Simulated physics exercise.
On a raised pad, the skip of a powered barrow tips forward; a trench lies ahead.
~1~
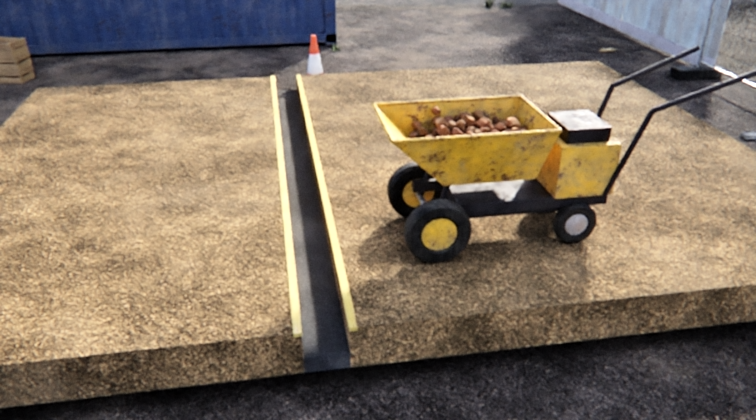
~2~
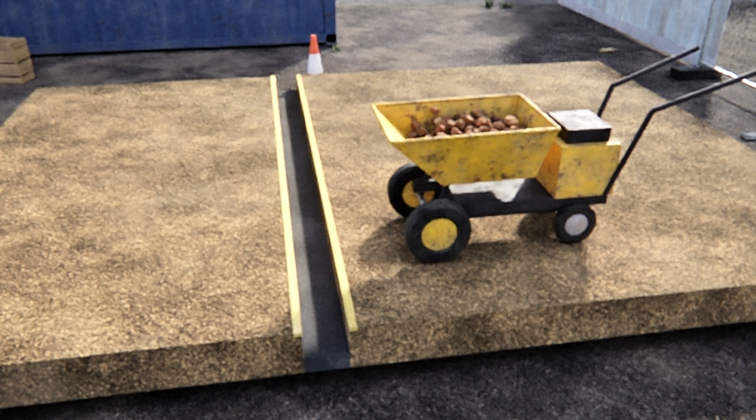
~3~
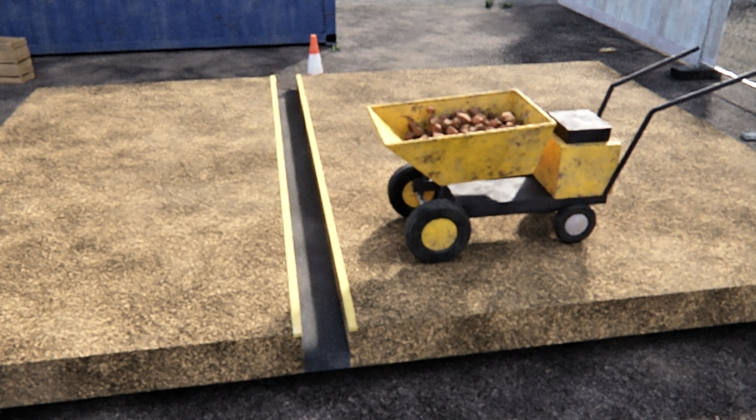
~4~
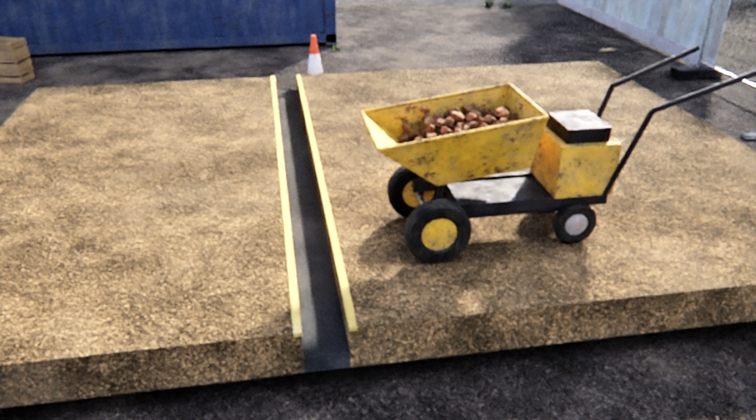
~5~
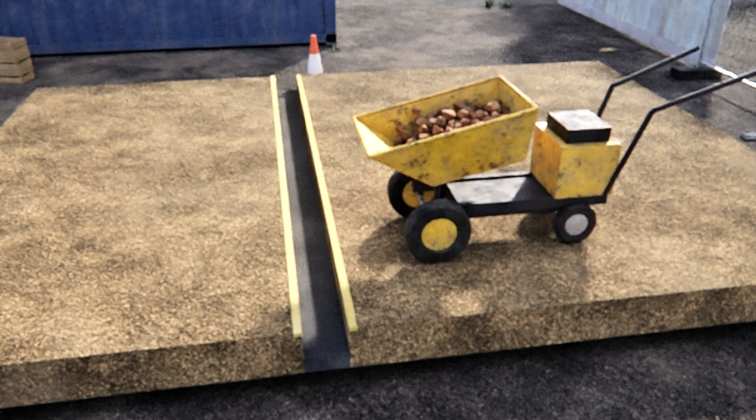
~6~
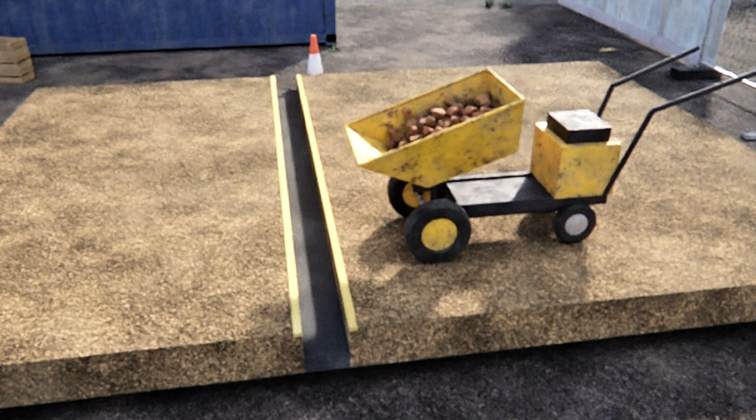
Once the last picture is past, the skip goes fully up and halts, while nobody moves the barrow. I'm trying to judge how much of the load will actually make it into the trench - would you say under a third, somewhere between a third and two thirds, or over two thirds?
I would say somewhere between a third and two thirds.
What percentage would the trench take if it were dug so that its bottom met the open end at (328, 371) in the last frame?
Around 80 percent.
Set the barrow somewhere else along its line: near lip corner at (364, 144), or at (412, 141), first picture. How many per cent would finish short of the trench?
Position 1: Near 0 %; position 2: Near 0 %.
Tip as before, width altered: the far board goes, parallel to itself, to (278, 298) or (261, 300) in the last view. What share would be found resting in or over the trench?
In order: 80 per cent, then 90 per cent.
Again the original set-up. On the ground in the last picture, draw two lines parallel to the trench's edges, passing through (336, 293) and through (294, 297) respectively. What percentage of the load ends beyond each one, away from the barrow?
80 and 20 in a hundred.
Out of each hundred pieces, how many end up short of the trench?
My estimate is around 0 percent.
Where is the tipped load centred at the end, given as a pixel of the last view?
I'd mark it at roughly (302, 256).
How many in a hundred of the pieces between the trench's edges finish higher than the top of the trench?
Estimate: Around 15 %.
Soon after the last picture, skip tipped steeply; all in the skip.
A little later, skip tipped right over; about two thirds in the skip; about a quarter in or heaped over the trench; a stray few beyond it; a stray few falling.
Later still, skip tipped right over; about a quarter in the skip; about half in or heaped over the trench; about a quarter beyond it.
At rest, skip tipped right over; about a quarter in the skip; about half in or heaped over the trench; about a quarter beyond it.
